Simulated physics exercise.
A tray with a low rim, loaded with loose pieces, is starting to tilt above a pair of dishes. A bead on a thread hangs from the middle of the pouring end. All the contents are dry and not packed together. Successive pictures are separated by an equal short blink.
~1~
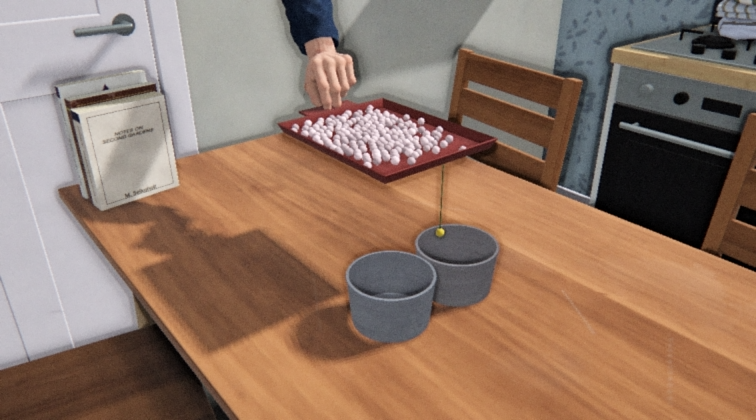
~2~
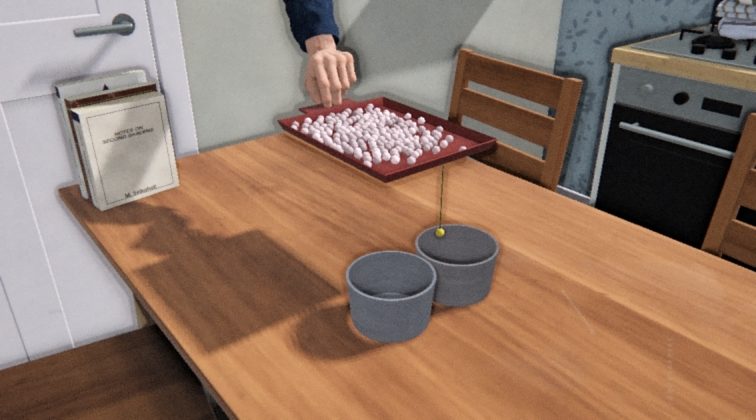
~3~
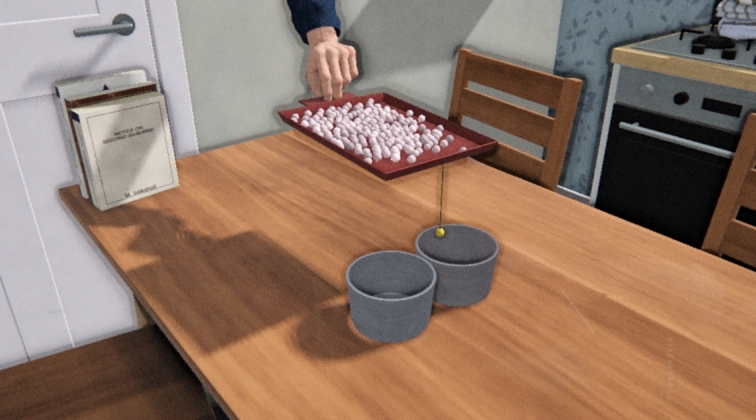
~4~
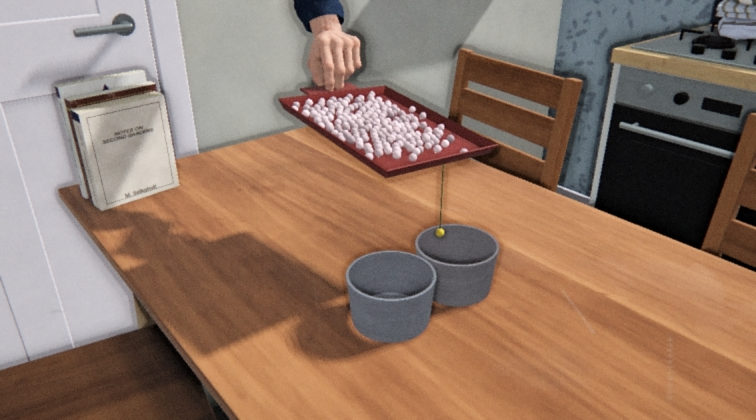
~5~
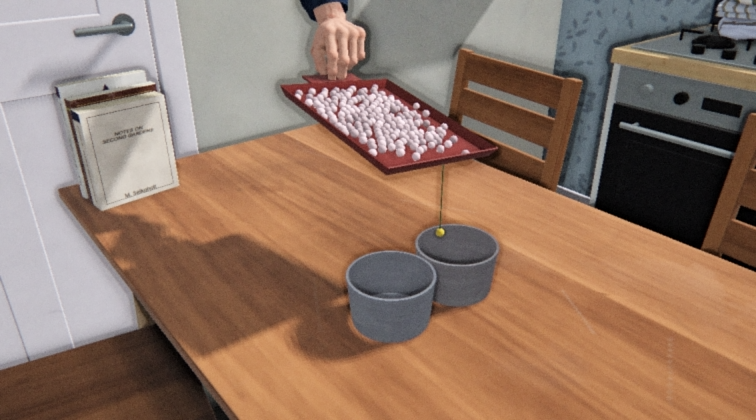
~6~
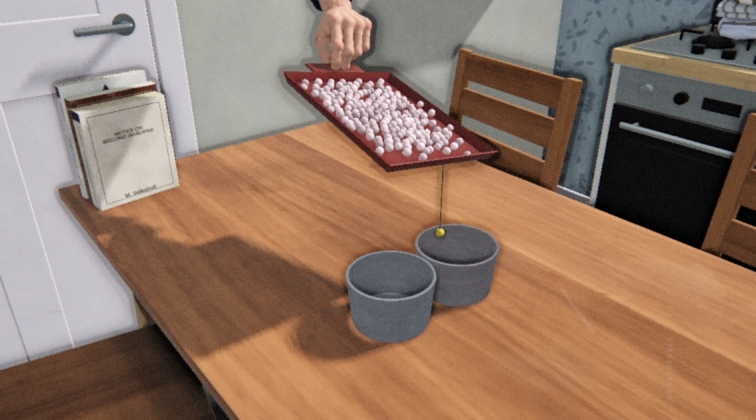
A dark red tray heaped with small pinkish-white balls is held by one hand over a wooden kitchen table, seen from slightly above by a still camera. Two grey dishes stand below, a yellow bead hanging on a thread by the right one, with books, a white door, a chair and an oven around. The hand lifts the tray's far end, slanting it increasingly toward the lower right, and the balls shift slightly that way.
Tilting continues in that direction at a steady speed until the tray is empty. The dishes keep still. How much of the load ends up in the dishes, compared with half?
Catch falls short of half.
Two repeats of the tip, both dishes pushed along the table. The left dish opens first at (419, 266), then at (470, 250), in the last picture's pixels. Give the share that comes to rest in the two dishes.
Close to 60 in a hundred, then close to 80 in a hundred.
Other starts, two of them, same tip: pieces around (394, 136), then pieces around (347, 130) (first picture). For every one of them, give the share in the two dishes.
Close to 20 in a hundred, then close to 10 in a hundred.
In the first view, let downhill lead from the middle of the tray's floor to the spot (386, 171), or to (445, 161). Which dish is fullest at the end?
In the first case it's the one on the left, in the second the one on the right.
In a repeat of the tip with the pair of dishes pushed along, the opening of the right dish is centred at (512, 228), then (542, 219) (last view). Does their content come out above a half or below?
Well, it comes to a greater portion at first and a greater portion after that.
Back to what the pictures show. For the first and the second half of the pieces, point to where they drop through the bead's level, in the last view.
Near (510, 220) and later near (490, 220).
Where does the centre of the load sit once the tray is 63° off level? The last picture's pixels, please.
In the last view, the load is centred close to (497, 250).
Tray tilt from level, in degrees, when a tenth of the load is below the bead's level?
That happens at close to 50 degrees.
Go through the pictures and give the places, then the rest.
Corners of the pouring end at (385, 173) and (491, 138), level; middle of the load at (372, 136), sugar pearls; left dish at (420, 312); right dish at (485, 278); bead on its thread at (440, 232), in the first picture.
Corners of the pouring end at (386, 172) and (491, 139), level; middle of the load at (372, 134), in the second picture.
Corners of the pouring end at (386, 170) and (491, 141), tipped barely, lowest at the right corner; middle of the load at (372, 130), in the third picture.
Corners of the pouring end at (388, 167) and (491, 143), tipped a little, lowest at the right corner; middle of the load at (374, 125), in the fourth picture.
Corners of the pouring end at (389, 165) and (491, 146), tipped a little, lowest at the right corner; middle of the load at (377, 119), in the fifth picture.
Corners of the pouring end at (391, 162) and (491, 149), tipped clearly, lowest at the right corner; middle of the load at (383, 115), all on the move; left dish at (420, 312); right dish at (485, 278), in the sixth picture.
Soon, tray tipped steeply; about a quarter on the tray; a small part in the right dish; about half outside both; about a quarter in the air.
A while on, tray tipped past a quarter turn; a small part in the right dish; most outside both.
Towards the end, tray tipped past a quarter turn; a small part in the right dish; most outside both.
Finally, tray tipped past a quarter turn; none in the left dish; a small part in the right dish; most outside both.
